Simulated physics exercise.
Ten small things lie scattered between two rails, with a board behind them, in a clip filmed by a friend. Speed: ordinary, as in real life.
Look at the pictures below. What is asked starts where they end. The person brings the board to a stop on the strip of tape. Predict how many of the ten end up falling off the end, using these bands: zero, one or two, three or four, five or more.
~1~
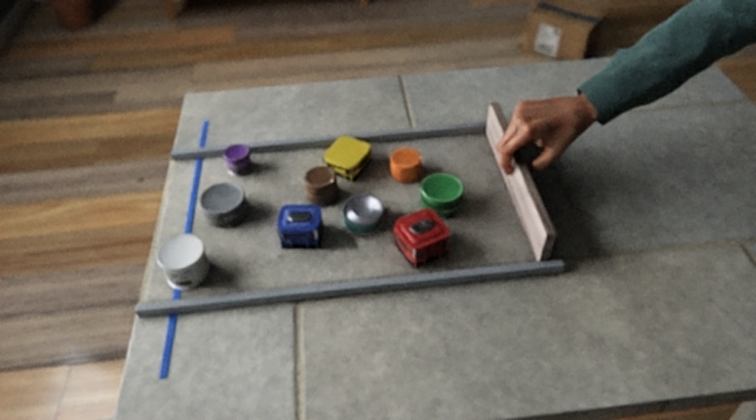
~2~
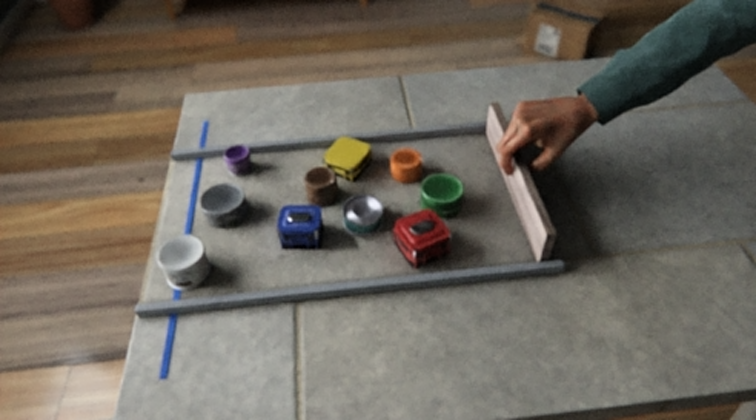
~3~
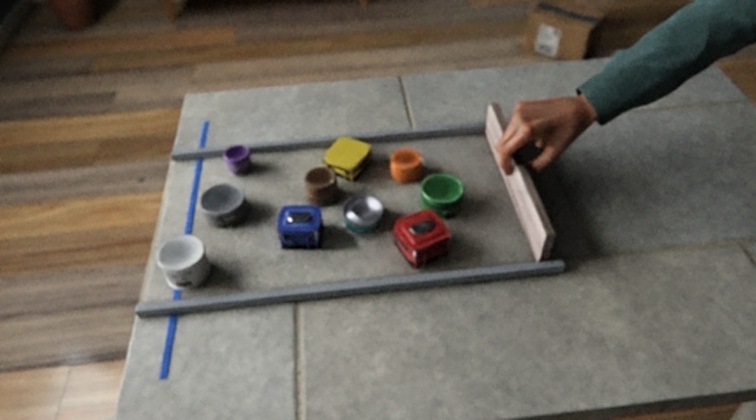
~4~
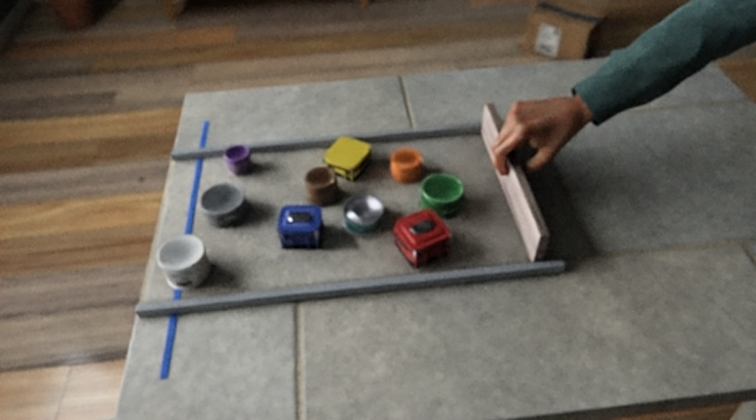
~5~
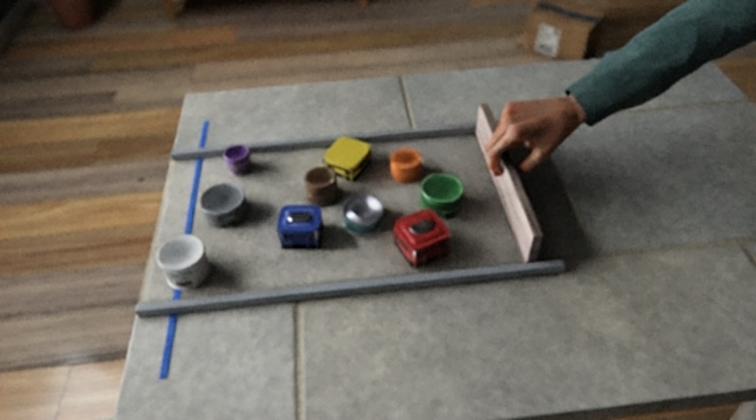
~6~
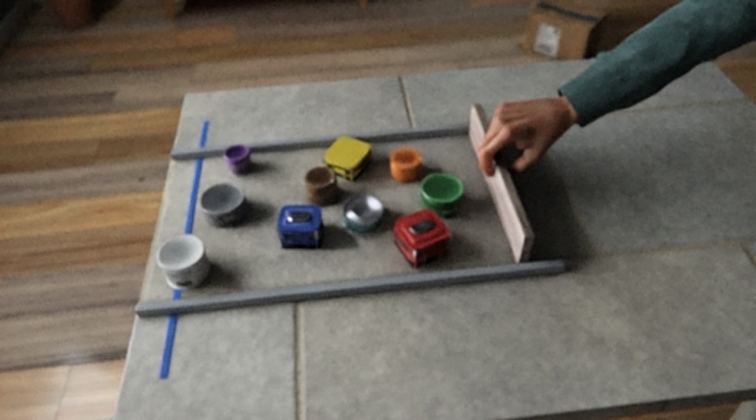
The count that falls off the end is five or more.
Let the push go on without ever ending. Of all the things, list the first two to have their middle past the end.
Order: White tin, grey tub.
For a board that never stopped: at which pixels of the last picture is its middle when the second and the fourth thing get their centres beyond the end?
Earlier crossing: About (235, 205); later crossing: About (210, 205).
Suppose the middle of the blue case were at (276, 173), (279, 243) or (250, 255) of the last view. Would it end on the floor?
Well, in that order it goes off, goes off and goes off.
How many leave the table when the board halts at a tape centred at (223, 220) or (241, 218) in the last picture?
Tallies: 2, 1.
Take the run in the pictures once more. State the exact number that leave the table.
Count: 6.
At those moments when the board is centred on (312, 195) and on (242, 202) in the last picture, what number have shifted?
First 8, then 10.
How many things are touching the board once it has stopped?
So the total is 4.
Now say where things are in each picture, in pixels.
In the first picture, white tin (185, 262); grey tub (224, 205); purple pot (238, 160); board (516, 176); tape (189, 223).
In the second picture, grey tub (224, 205); blue case (301, 227).
In the third picture, purple pot (239, 161); orange lid (407, 166).
In the fourth picture, white tin (185, 263); yellow case (348, 159).
In the fifth picture, grey tub (224, 205); board (505, 177).
In the sixth picture, white tin (185, 263); grey tub (224, 205); purple pot (239, 161); board (497, 177); tape (189, 223).
Soon after, none off yet; white tin at rest near (185, 263); grey tub at rest near (224, 205); purple pot at rest near (239, 161).
Then, none off yet; white tin moved about its own width near (154, 280); grey tub moved a little near (207, 206); purple pot moving near (234, 161).
At rest, the number that fall off is five or more; fallen, turquoise pot, brown lid, blue case, purple pot, grey tub and white tin.
